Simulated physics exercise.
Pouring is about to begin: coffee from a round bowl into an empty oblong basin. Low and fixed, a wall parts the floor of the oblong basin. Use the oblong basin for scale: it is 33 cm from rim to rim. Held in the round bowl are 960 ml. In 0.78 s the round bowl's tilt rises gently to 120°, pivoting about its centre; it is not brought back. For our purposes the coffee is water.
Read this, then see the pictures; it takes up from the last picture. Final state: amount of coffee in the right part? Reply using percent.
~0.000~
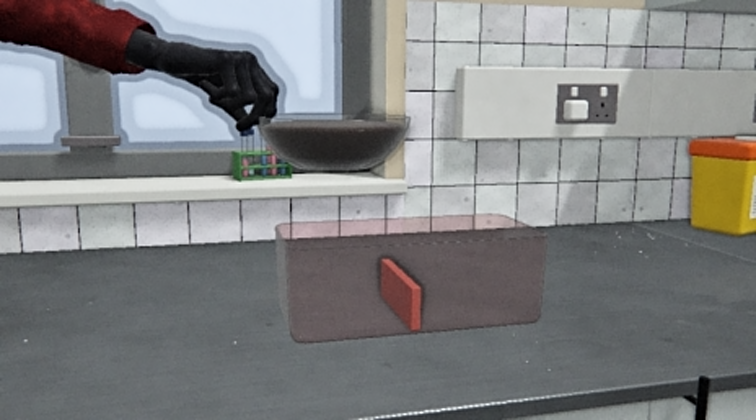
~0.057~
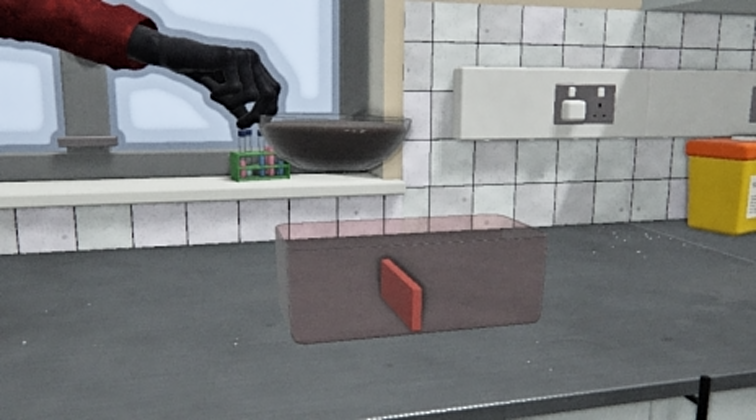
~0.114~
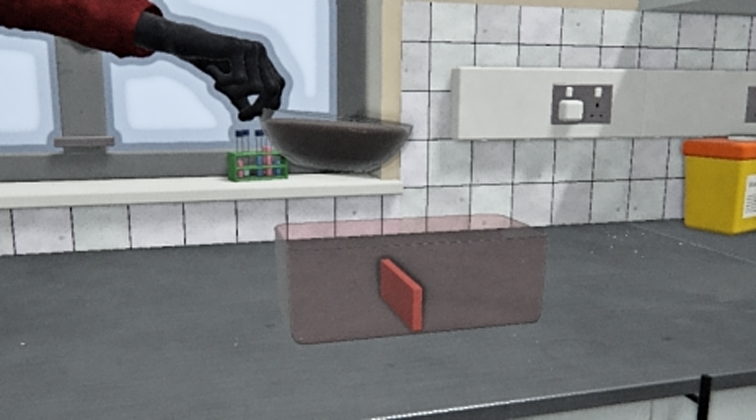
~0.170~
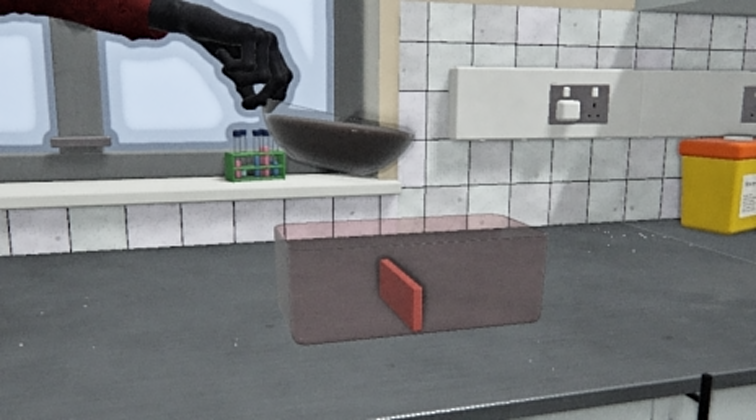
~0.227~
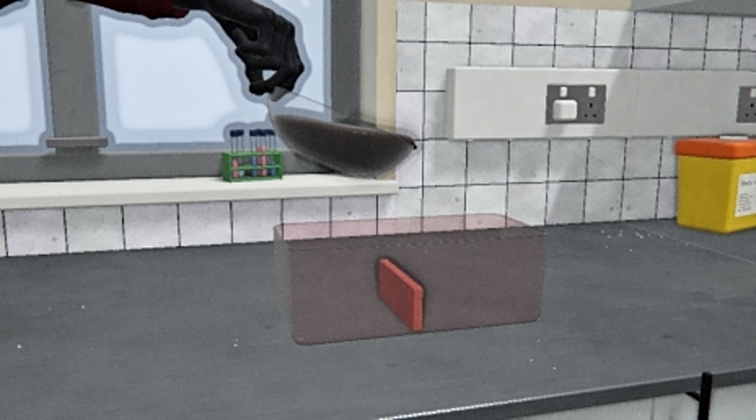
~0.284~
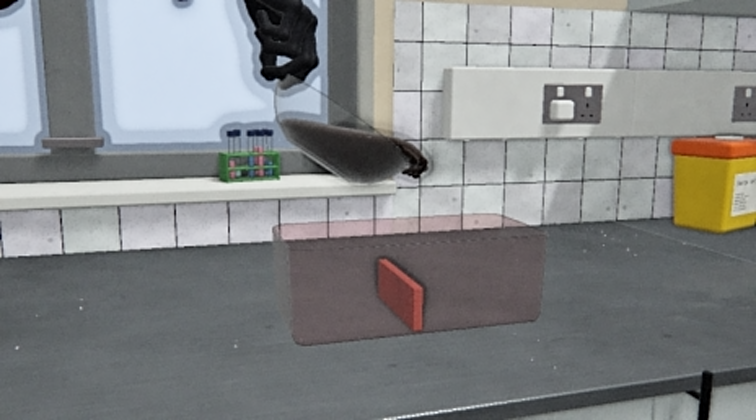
Approximately 78 %.
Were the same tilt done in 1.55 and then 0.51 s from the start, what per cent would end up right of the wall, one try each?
90 per cent first, 60 per cent second.
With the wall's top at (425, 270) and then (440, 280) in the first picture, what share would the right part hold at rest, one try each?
55 % and 35 %.
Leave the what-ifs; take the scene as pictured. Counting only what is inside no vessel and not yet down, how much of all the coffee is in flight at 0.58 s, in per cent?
Near 4 per cent of it all.
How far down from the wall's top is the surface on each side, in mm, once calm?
Left side: Around 48 mm. Right side: Around 26 mm.
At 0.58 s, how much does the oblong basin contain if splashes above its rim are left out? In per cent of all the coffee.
The basin holds roughly 94 in a hundred parts at that moment.
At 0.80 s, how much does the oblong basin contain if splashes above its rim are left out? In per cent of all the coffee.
My estimate is about 80 percent.
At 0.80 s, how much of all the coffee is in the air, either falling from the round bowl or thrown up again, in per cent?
Estimate: About 16 in a hundred.
After 0.58 s the tilt is 102° and 0 per cent is still to pour, 11 is left of the wall and 82 right of it.
After 0.80 s the tilt is 120° and 0 per cent is still to pour, 14 is left of the wall and 67 right of it.
After 1.03 s the tilt is 120° and 0 per cent is still to pour, 15 is left of the wall and 78 right of it.
After 1.28 s the tilt is 120° and 0 per cent is still to pour, 15 is left of the wall and 78 right of it.
In the end 15 per cent lies left of the wall, 78 right of it and 7 outside.
